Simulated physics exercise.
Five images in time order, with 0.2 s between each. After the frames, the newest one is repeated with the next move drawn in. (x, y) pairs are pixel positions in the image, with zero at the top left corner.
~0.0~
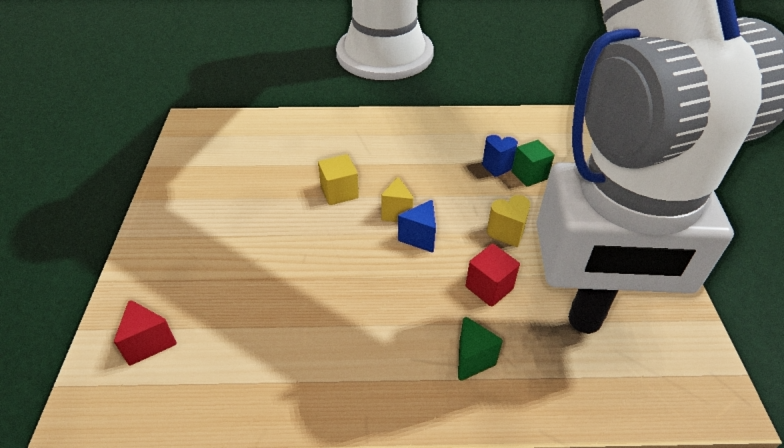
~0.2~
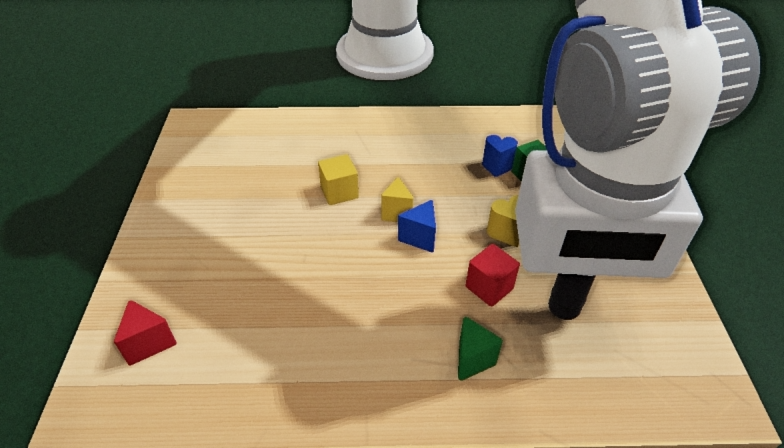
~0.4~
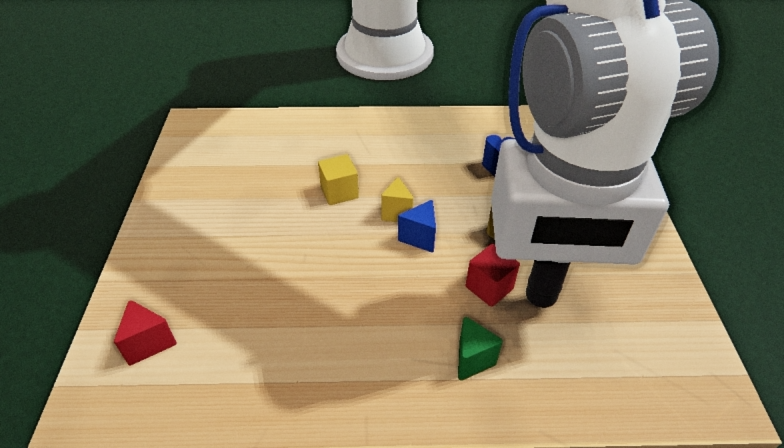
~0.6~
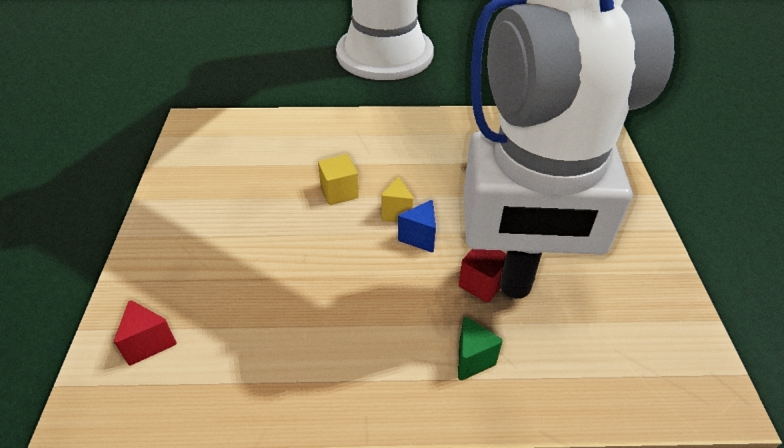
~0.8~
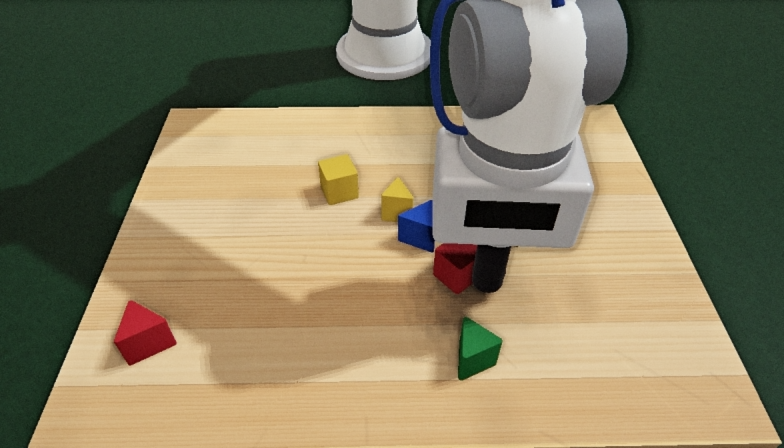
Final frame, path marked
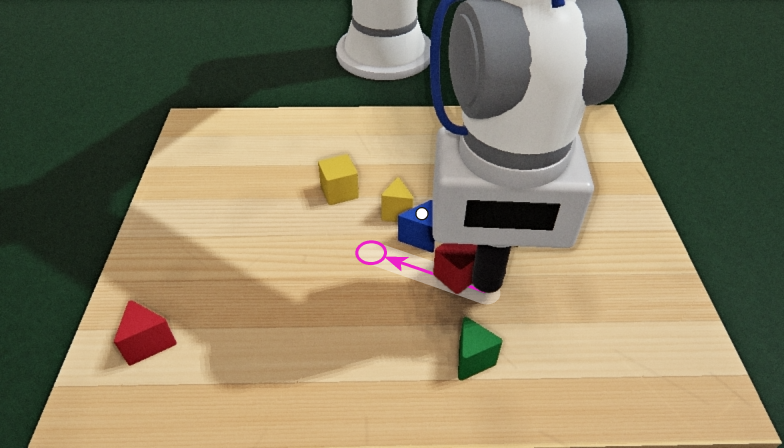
Robot arm with a black rod moving left across a wooden table, then pushing a red block left among scattered coloured blocks.
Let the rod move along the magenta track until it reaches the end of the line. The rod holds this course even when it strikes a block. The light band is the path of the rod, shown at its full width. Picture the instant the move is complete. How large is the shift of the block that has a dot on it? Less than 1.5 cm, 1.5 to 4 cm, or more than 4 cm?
It goes beyond 4 cm.
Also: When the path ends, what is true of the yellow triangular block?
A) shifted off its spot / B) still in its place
A (shifted off its spot)
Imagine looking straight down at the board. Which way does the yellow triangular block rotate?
Verdict: Clockwise.
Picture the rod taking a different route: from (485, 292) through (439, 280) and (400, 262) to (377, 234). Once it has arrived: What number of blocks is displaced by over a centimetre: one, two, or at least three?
Three or more.
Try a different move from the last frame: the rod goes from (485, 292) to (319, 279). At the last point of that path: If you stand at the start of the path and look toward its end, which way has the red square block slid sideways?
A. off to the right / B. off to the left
A.
The drawn path runs from (485, 292) directly to (371, 253); the dot is on the blue triangular block.
What follows on the original path. One third of the way, rod (446, 268); yellow triangular block (396, 188); blue triangular block (413, 204); red square block (423, 234), turned 15° clockwise.
Two thirds of the way, rod (407, 255); yellow triangular block (392, 173); blue triangular block (399, 189), turned 45° clockwise; red square block (389, 218), turned 30° clockwise.
At the end, rod (371, 243); yellow triangular block (394, 165), turned 25° clockwise; blue triangular block (391, 181), turned 65° clockwise; red square block (367, 204), turned 50° clockwise; green triangular block not moved.
